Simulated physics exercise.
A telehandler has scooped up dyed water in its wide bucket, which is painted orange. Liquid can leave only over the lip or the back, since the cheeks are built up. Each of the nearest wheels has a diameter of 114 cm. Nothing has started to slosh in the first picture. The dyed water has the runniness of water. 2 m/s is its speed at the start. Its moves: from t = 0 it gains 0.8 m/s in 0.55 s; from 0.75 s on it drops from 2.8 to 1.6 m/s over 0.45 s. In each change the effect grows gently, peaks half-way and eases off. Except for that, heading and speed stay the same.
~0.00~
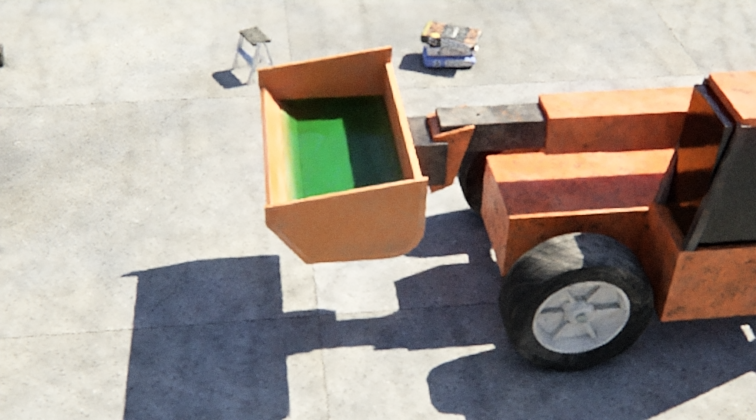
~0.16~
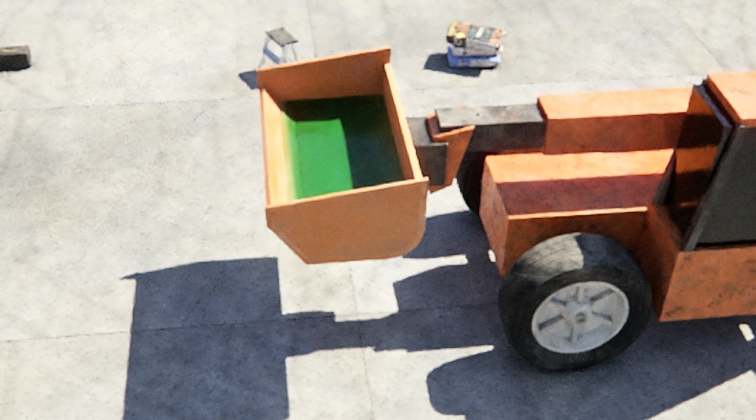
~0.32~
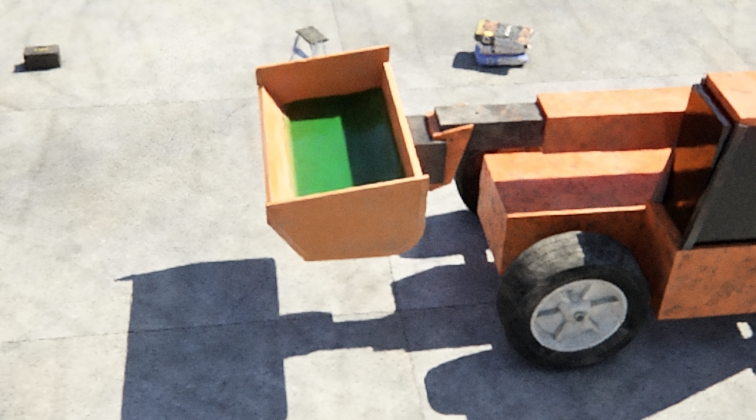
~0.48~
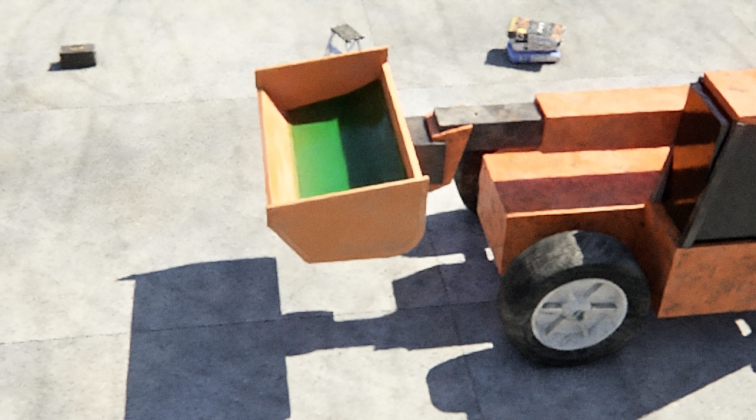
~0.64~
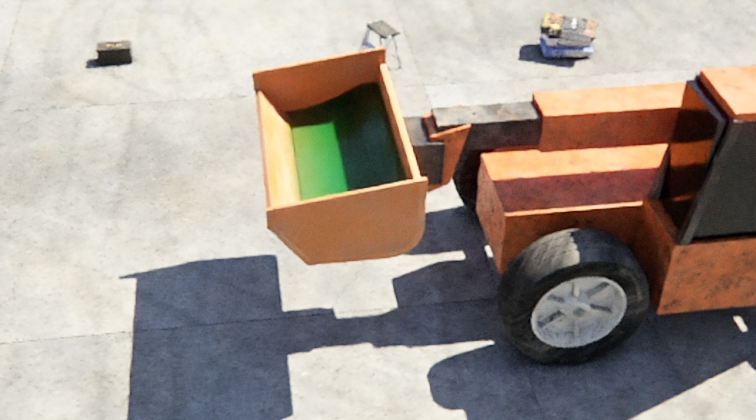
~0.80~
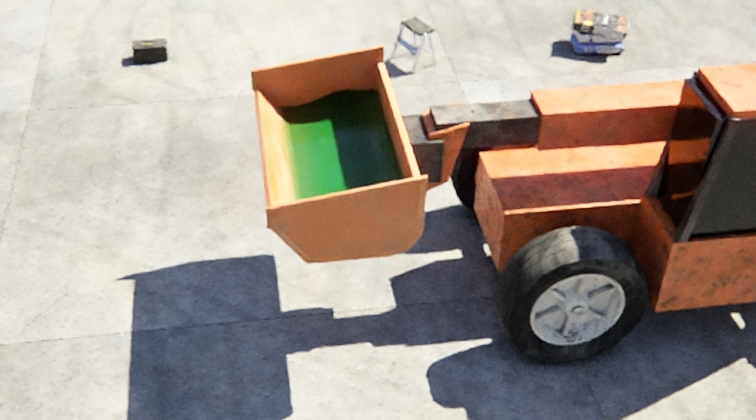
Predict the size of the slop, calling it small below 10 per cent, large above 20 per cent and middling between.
The slop will be large.
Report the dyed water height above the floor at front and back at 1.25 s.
Front level 30 cm, back level 0 cm.
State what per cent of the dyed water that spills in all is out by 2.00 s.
By then it's around 70 per cent.
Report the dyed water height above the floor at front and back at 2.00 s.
I'd put it at about 6 cm in front and about 32 cm behind.
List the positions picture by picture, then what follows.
In the first frame, level at the front (297, 100); level at the back (374, 96); the lip is at (273, 222); the front is on the left.
In the second frame, level at the front (295, 101); level at the back (372, 96).
In the third frame, level at the front (294, 102); level at the back (371, 90).
In the fourth frame, level at the front (294, 109); level at the back (370, 84).
In the fifth frame, level at the front (292, 112); level at the back (368, 84).
In the sixth frame, level at the front (290, 107); level at the back (366, 91); the lip is at (274, 223).
After 1.25 s the surface stands 29 cm on the front, 0 cm on the back; the loss stands at 14 per cent, over the front.
After 1.60 s the surface stands 26 cm on the front, 0 cm on the back; the loss stands at 20 per cent, over the front.
After 2.00 s the surface stands 7 cm on the front, 31 cm on the back; the loss stands at 21 per cent, over the front.
After 4.09 s the loss stands at 29 per cent, over the front, 80 of 280 litres.
